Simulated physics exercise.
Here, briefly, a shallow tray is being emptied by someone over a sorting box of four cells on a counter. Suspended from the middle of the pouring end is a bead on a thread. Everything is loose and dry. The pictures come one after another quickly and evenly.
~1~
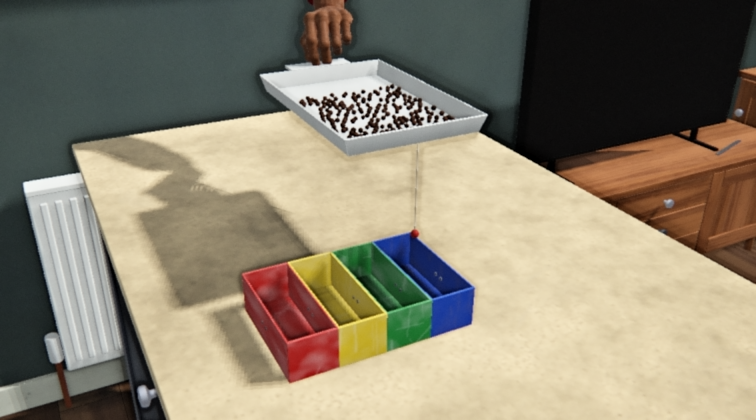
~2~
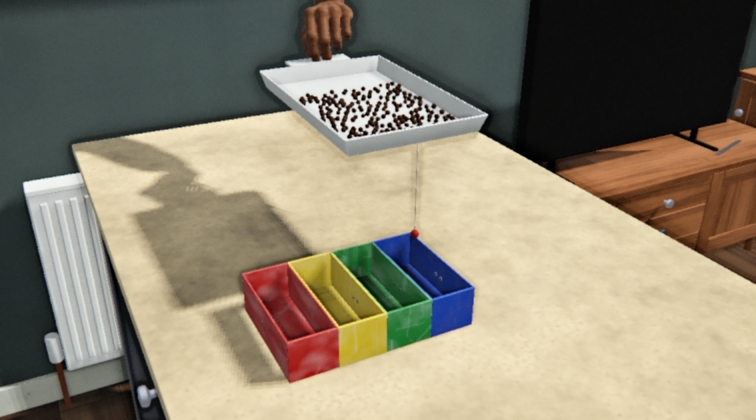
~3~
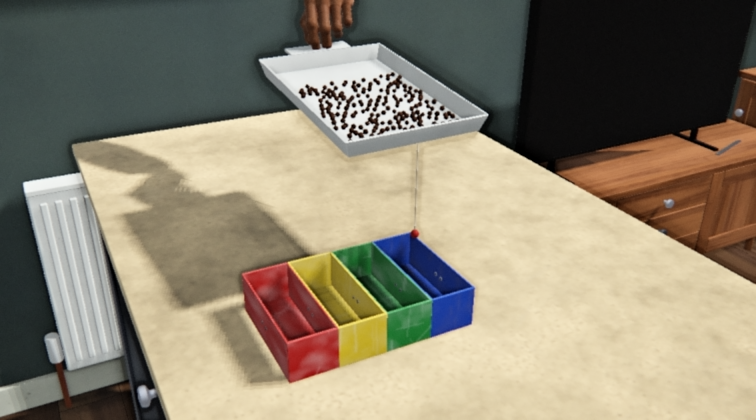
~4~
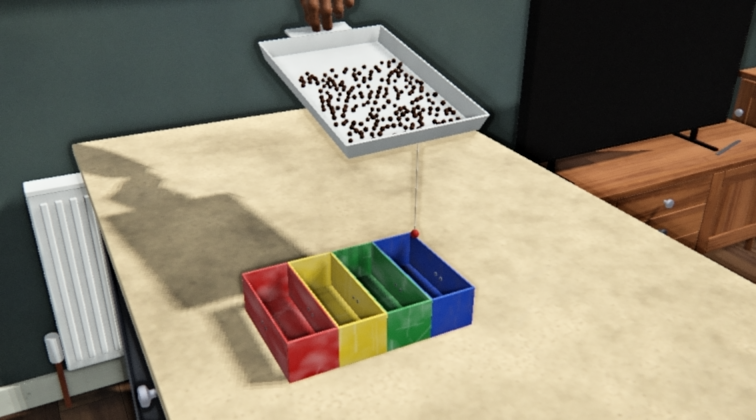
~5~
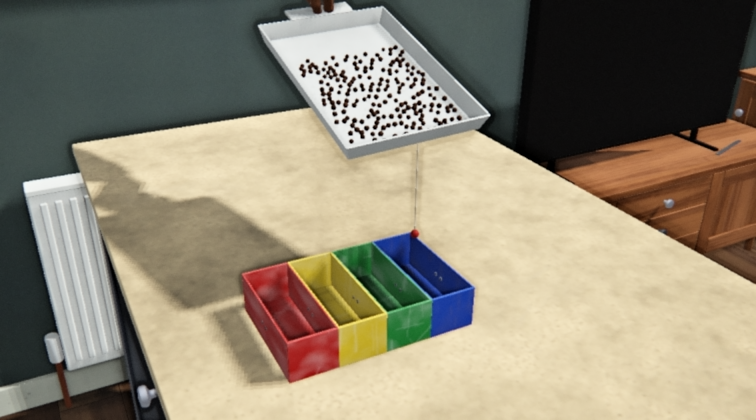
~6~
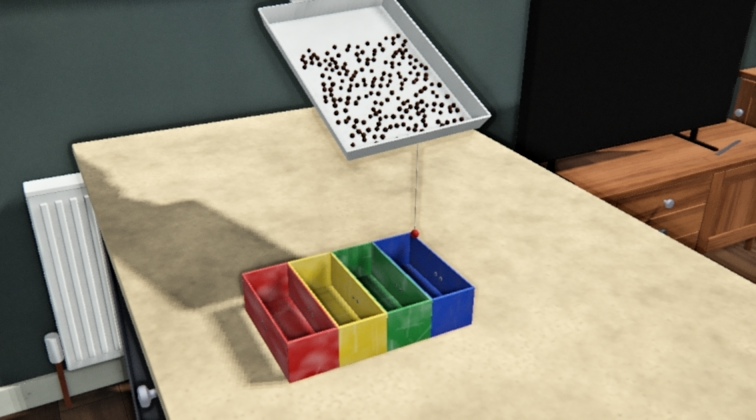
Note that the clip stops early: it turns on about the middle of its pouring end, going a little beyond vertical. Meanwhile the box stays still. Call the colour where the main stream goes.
I call green.
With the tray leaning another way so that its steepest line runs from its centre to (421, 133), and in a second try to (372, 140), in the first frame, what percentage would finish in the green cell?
The first try gives close to 0 percent; the next gives 80 percent.
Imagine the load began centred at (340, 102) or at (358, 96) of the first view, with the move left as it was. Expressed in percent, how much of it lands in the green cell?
You'd get 60 % the first time and 50 % the second.
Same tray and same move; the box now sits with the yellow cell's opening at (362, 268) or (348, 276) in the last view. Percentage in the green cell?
Approximately 30 percent, followed by approximately 40 percent.
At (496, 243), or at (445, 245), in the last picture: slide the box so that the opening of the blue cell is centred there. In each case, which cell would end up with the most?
For the first spot I'd say the red cell, and for the second spot the yellow one.
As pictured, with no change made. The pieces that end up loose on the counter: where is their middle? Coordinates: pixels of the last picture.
Those pieces end up centred close to (479, 301).
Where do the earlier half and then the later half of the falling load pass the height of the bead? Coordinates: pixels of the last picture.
I'd place the first part at (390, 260) and the rest at (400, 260).
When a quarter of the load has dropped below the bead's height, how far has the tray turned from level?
It is at around 105 degrees by then.
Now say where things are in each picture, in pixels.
Corners of the pouring end at (348, 137) and (480, 114), level; middle of the load at (376, 111), allspice berries; bead on its thread at (415, 234); red cell at (314, 351); yellow cell at (363, 336); green cell at (409, 322); blue cell at (452, 309), in the first picture.
Corners of the pouring end at (349, 137) and (480, 114), level; middle of the load at (376, 110), in the second picture.
Corners of the pouring end at (349, 139) and (480, 113), tipped barely, lowest at the left corner; middle of the load at (377, 104), in the third picture.
Corners of the pouring end at (349, 141) and (481, 113), tipped a little, lowest at the left corner; middle of the load at (377, 97), in the fourth picture.
Corners of the pouring end at (350, 143) and (482, 113), tipped clearly, lowest at the left corner; middle of the load at (378, 90), in the fifth picture.
Corners of the pouring end at (350, 146) and (483, 113), tipped clearly, lowest at the left corner; middle of the load at (381, 86), most on the move; red cell at (314, 351); yellow cell at (363, 336); green cell at (409, 322); blue cell at (452, 309), in the sixth picture.
Soon after the last picture, tray tipped steeply; most on the tray; a stray few in the green cell; a stray few in the blue cell; a small part falling or outside the box.
A little later, tray tipped past a quarter turn; a small part on the tray; about a third in the green cell; about a quarter in the blue cell; a stray few in the yellow cell; about a third falling or outside the box.
Later still, tray tipped past a quarter turn; about half in the green cell; about a third in the blue cell; a small part in the yellow cell; a small part falling or outside the box.
At rest, tray tipped past a quarter turn; about half in the green cell; about a third in the blue cell; a small part in the yellow cell; none in the red cell; a small part outside the box.
